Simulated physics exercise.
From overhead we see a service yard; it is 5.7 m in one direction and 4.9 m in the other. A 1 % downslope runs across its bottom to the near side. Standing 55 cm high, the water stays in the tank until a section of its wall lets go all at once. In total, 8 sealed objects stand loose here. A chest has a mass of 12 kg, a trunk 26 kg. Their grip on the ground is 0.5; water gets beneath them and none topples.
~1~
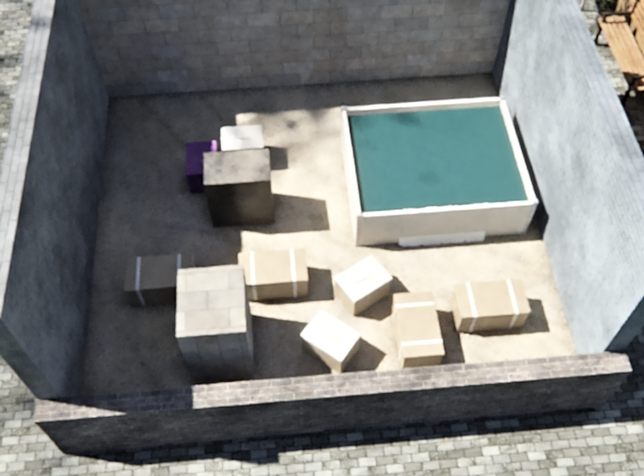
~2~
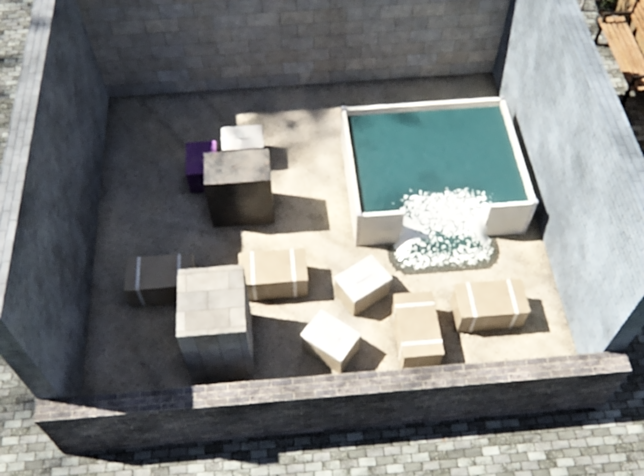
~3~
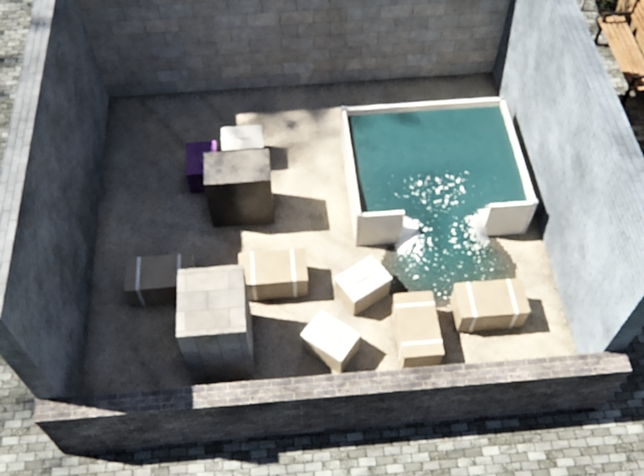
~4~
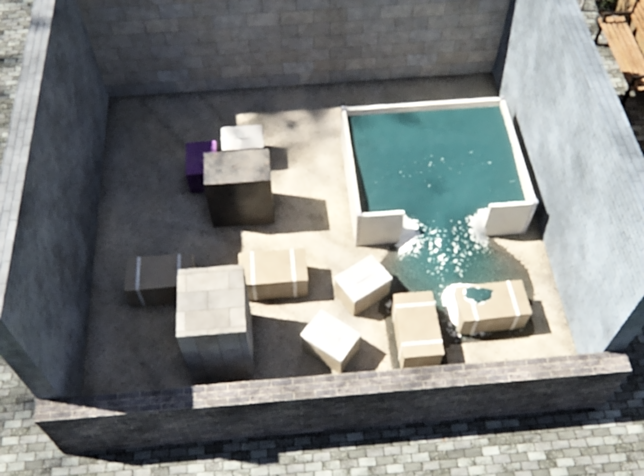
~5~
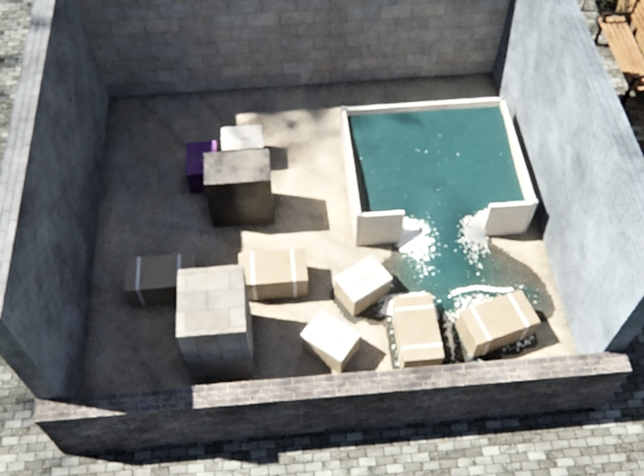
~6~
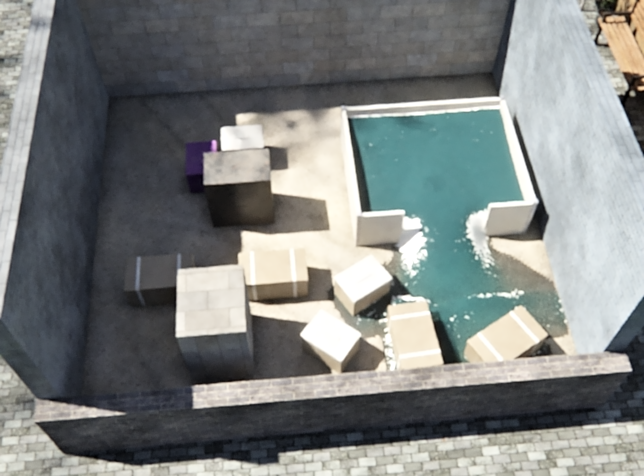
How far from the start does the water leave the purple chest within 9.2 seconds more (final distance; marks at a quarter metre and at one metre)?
When it settles, the purple chest sits nearly where it was.
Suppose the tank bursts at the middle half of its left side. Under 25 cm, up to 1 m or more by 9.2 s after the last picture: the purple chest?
Note: Purple chest swept well away.
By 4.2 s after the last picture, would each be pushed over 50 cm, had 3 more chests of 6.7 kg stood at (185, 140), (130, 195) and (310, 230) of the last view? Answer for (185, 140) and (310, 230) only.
Lab note - ordered: Below threshold / above threshold.
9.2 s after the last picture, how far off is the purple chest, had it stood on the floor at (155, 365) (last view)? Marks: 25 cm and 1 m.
It goes a modest distance.
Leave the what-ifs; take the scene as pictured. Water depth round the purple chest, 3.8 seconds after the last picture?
Somewhere close to 0 cm.
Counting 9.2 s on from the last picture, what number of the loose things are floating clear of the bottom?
At that instant the tally stands at 7.
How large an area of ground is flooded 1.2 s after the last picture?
Roughly 10.5 m2 of it is wet.
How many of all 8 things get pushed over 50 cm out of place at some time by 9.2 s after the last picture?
I make that 5.
Then, 1.2 s after the last picture the purple chest is near (201, 157), 0.0 m from its start, aground; 1 afloat.
Then, 3.8 s after the last picture the purple chest is near (201, 157), 0.0 m from its start, aground; 3 afloat.
Then, 6.2 s after the last picture the purple chest is near (201, 157), 0.0 m from its start, aground; 5 afloat.
Then, 9.2 s after the last picture the purple chest is near (206, 157), 0.1 m from its start, afloat; 7 afloat.
